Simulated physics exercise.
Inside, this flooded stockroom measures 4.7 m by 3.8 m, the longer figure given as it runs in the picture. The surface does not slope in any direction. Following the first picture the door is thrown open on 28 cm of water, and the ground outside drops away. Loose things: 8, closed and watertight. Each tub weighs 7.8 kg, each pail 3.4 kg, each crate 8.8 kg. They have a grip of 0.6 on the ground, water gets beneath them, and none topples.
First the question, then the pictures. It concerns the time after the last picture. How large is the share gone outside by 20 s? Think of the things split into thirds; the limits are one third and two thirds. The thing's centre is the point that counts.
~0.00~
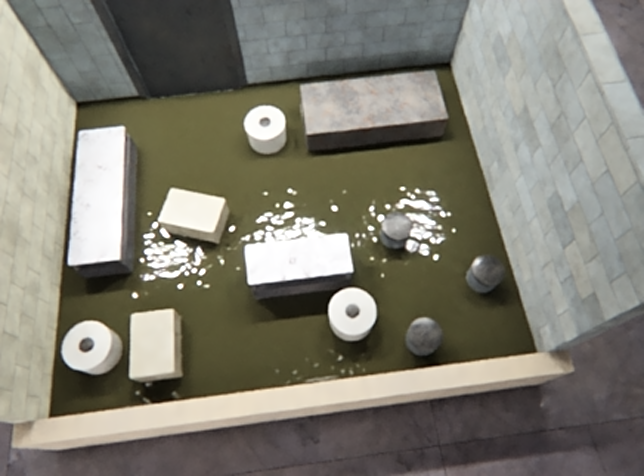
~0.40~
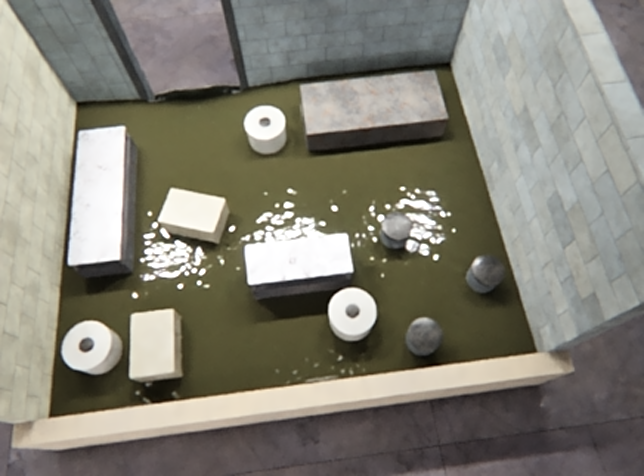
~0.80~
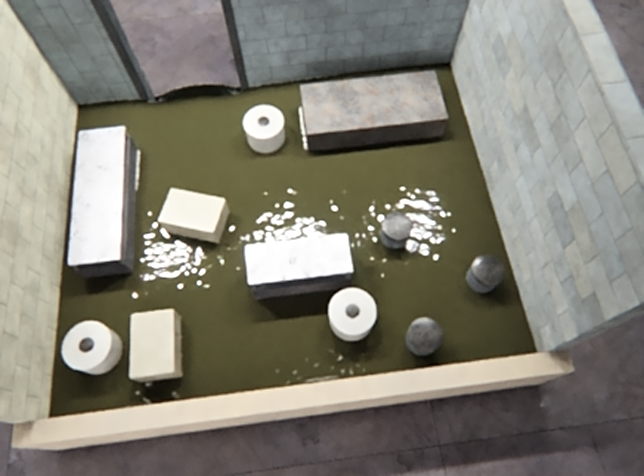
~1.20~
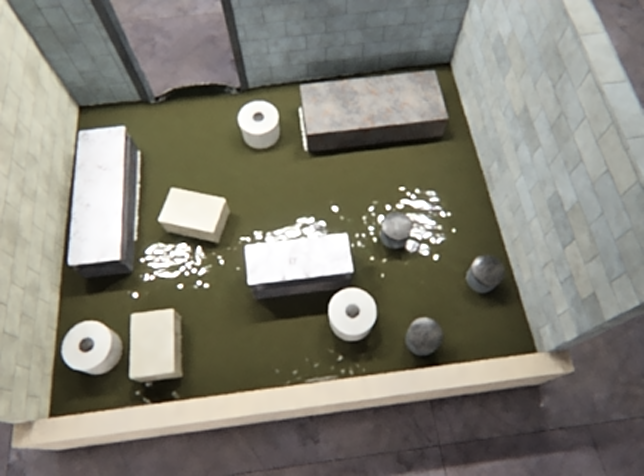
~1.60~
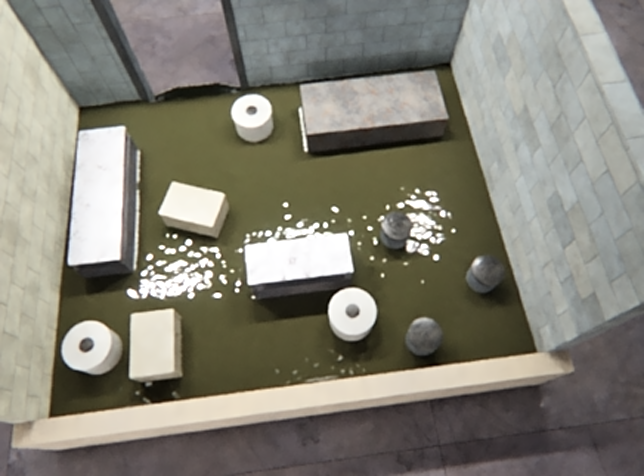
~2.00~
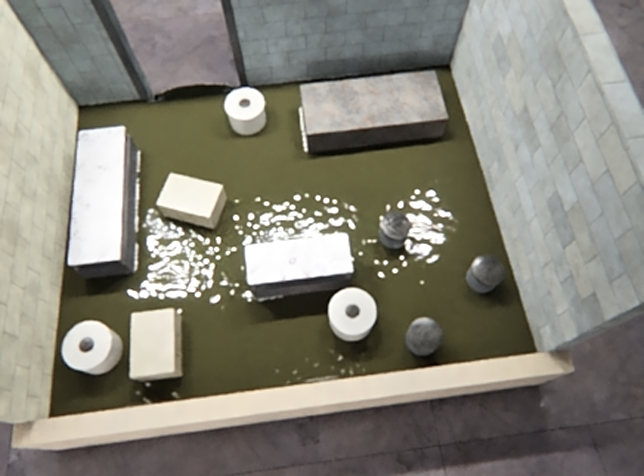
I reckon it lands in the middle range.
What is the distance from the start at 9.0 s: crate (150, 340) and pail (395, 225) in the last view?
Log: Item 1 = 80 cm; item 2 = 120 cm.
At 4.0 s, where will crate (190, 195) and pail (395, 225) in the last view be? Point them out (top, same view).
Estimated pixels: (174, 140) and (366, 205).
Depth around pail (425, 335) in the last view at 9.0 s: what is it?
Roughly 19 cm.
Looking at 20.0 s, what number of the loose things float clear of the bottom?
Then: 4.
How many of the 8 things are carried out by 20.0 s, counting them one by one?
Tally: 4.
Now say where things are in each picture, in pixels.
In the first picture, a tub at (265, 122), afloat; a crate at (192, 210) floats; 28 cm deep round most things; 0 of 8 have shifted.
In the second picture, a tub at (265, 122), afloat; a crate at (192, 210) floats; 28 cm deep round most things; 0 of 8 have shifted.
In the third picture, a tub at (264, 122) floats, 3 cm from its start; a crate at (192, 210), afloat; about 4230 L in view; 0 of 8 have shifted.
In the fourth picture, a tub at (258, 117), afloat, 13 cm from its start; a crate at (192, 210) floats; 28 cm deep round most things; 1 of 8 have shifted.
In the fifth picture, a tub at (252, 111) floats, 26 cm from its start; a crate at (192, 204) floats, 9 cm from its start; 28 cm deep round most things; 2 of 8 have shifted.
In the sixth picture, a tub at (245, 104), afloat, 39 cm from its start; a crate at (190, 195), afloat, 21 cm from its start; 28 cm deep round most things; 2 of 8 have shifted.
After 4.0 s 1 of 8 are out; 7 afloat.
After 9.0 s 2 of 8 are out; 6 afloat.
After 16.0 s 2 of 8 are out; 6 afloat.
After 20.0 s 4 of 8 are out; 4 afloat.
